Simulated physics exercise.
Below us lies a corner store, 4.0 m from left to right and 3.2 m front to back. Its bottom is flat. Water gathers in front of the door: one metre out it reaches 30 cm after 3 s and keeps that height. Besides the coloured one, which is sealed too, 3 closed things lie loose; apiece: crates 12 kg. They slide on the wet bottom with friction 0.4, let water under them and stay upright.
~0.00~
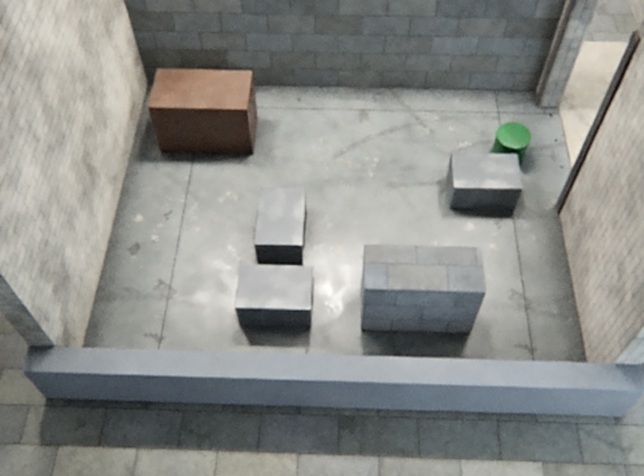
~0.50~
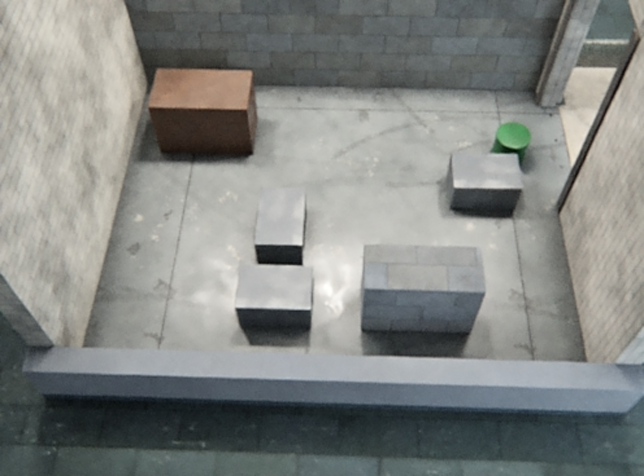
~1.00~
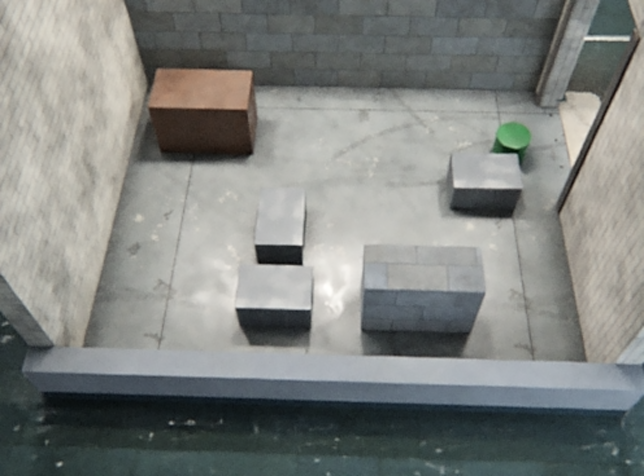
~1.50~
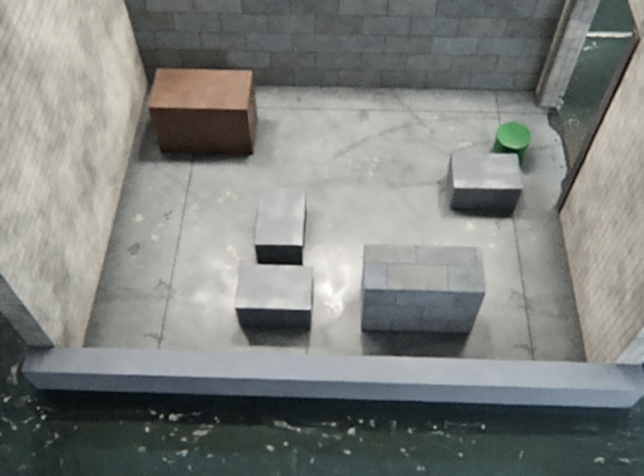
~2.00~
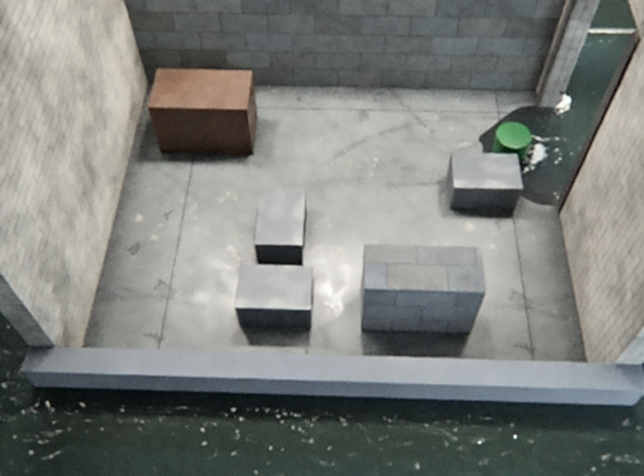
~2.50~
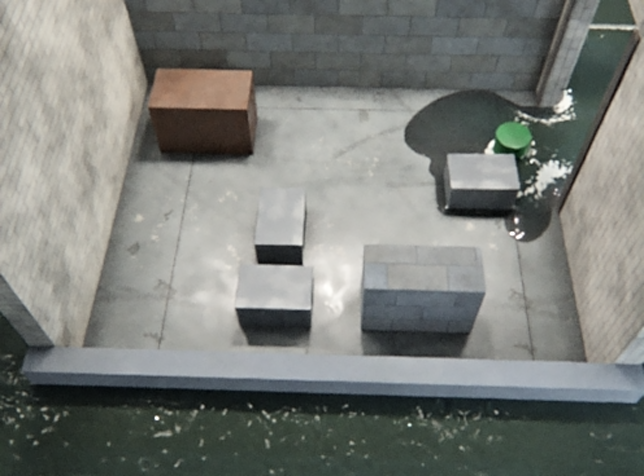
A walled concrete room holds a rusty brown block, several grey blocks and a green pail at the right. Dark water covers the paving outside the low front wall, then enters through the doorway at right and spreads around the pail and the nearby grey block, while every object stays put.
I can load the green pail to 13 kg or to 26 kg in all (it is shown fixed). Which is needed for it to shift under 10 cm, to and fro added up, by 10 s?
For it, neither weight holds it.
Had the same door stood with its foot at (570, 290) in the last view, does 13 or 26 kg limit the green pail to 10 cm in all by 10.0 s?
Then the lower weight is enough.
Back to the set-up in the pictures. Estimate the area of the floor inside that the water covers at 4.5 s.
Some 9.0 m2.
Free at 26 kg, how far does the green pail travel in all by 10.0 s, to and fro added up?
About 120 cm.
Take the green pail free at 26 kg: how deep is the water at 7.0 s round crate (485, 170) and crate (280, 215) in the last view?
About 14 and 22 cm.
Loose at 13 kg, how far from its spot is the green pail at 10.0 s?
Roughly 300 cm.
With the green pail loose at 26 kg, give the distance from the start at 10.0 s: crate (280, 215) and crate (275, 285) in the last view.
In turn: 60 cm, 30 cm.
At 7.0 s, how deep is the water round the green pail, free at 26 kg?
About 11 cm.
After 3.5 s the green pail would be 97 cm from its start with 13 kg and 33 cm from its start with 26 kg; 10 cm of water round it then.
After 4.5 s the green pail would be 176 cm from its start with 13 kg and 70 cm from its start with 26 kg; 9 cm of water round it then.
After 7.0 s the green pail would be 287 cm from its start with 13 kg and 95 cm from its start with 26 kg; 11 cm of water round it then.
After 10.0 s the green pail would be 305 cm from its start with 13 kg and 115 cm from its start with 26 kg; 19 cm of water round it then.
